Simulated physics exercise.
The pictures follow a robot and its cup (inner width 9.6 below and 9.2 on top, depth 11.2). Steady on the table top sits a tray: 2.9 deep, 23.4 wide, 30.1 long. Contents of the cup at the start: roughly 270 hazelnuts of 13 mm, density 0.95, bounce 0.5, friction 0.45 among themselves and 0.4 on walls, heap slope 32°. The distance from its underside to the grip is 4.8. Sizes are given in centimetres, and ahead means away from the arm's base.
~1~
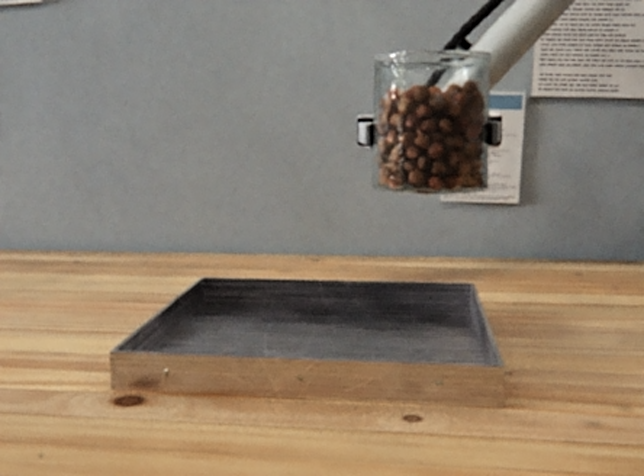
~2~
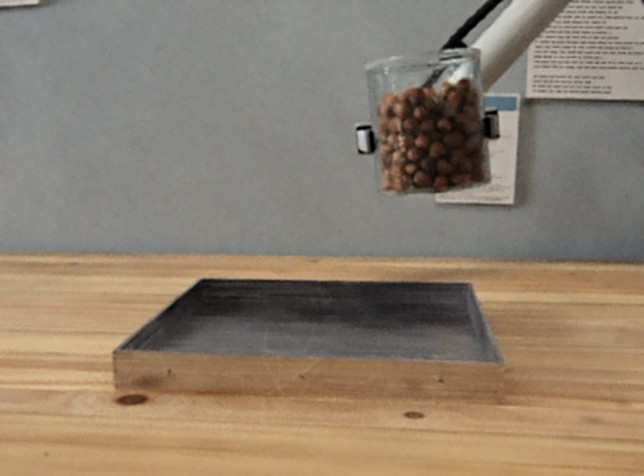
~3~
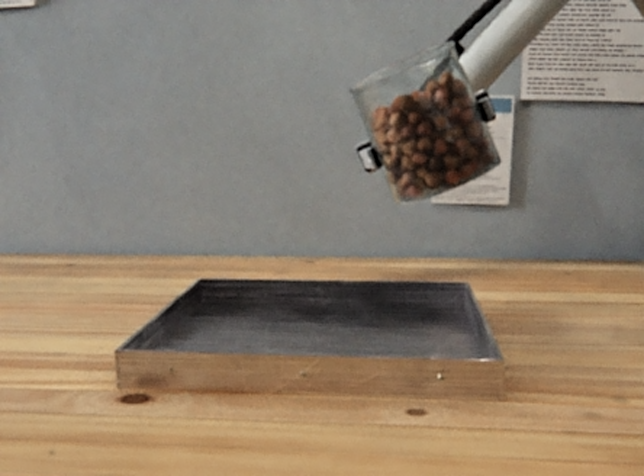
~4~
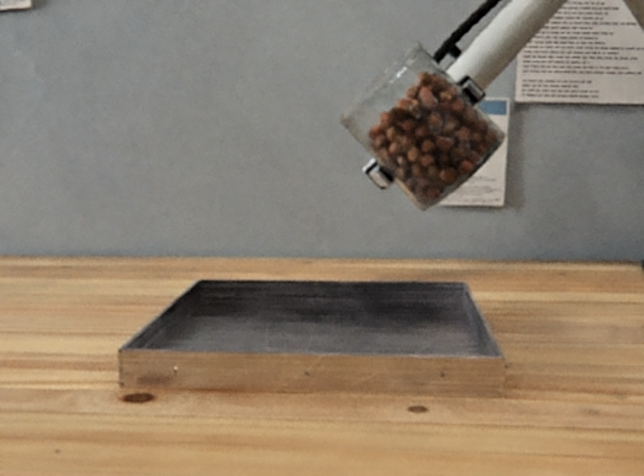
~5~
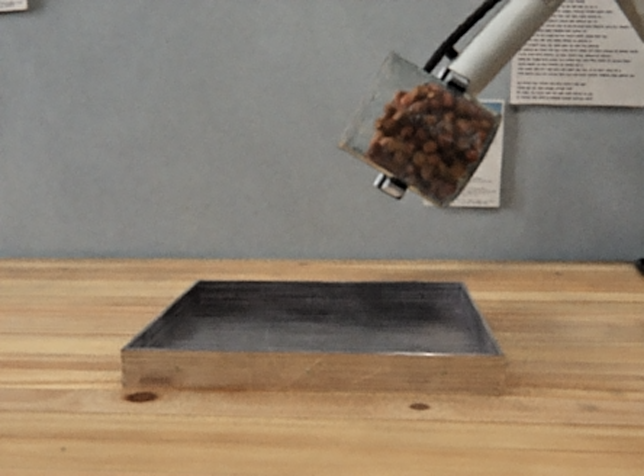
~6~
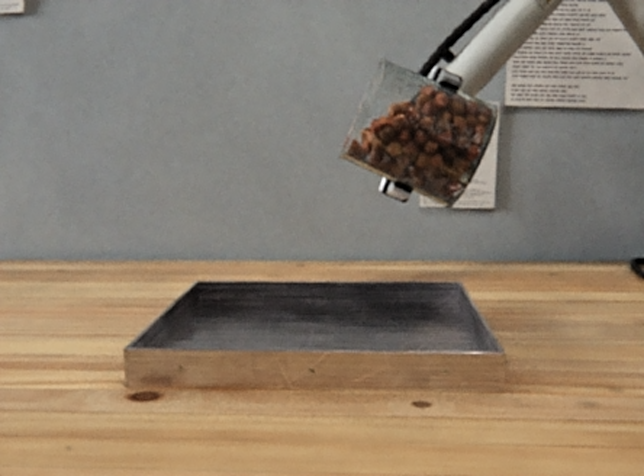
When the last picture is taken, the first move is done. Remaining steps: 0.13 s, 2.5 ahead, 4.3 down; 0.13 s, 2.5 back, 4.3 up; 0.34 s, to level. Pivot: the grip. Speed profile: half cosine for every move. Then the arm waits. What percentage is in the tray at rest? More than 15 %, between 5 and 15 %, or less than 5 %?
Less than 5 %.
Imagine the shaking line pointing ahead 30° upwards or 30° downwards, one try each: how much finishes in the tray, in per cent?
Near 25 and 10 percent respectively.
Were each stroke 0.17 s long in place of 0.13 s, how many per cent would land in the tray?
About 0 per cent, then.
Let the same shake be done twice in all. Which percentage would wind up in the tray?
That change gives some 5 percent.
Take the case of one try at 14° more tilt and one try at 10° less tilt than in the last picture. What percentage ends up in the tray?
Estimates, in order: 10 % and 0 %.
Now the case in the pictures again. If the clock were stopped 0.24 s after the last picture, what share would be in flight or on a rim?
Around 1 per cent of the load.
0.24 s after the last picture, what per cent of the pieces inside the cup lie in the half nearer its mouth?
Close to 35 in a hundred.
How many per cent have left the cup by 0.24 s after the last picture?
0 %.
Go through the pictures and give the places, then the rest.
In the first frame, cup middle at (430, 124), level; upper third of the load around (434, 106), from x 385 to 480, top at y 90; 266 in the cup.
In the second frame, cup middle at (428, 125), tilted 6° forward; upper third of the load around (430, 110), from x 380 to 480, top at y 85.
In the third frame, cup middle at (425, 126), tilted 23° forward; upper third of the load around (430, 110), from x 375 to 490, top at y 80.
In the fourth frame, cup middle at (421, 129), tilted 43° forward; upper third of the load around (428, 111), from x 375 to 490, top at y 80.
In the fifth frame, cup middle at (419, 132), tilted 60° forward; upper third of the load around (429, 113), from x 370 to 490, top at y 90.
In the sixth frame, cup middle at (418, 134), tilted 66° forward; upper third of the load around (433, 119), from x 350 to 485, top at y 90; 266 in the cup.
Then, 0.24 s later, tilted 66° forward, highest piece 23 above the table; 264 in the cup, 2 in flight or on a rim.
Then, 0.48 s later, tilted 18° forward, highest piece 25 above the table; 263 in the cup, 2 in the tray, 1 in flight or on a rim.
Then, 0.80 s later, level, highest piece 25 above the table; 263 in the cup, 3 in the tray.
Then, 1.85 s later, level, highest piece 25 above the table; 263 in the cup, 3 in the tray.
At rest, 263 in the cup, 3 in the tray. That is 1 % in the tray.
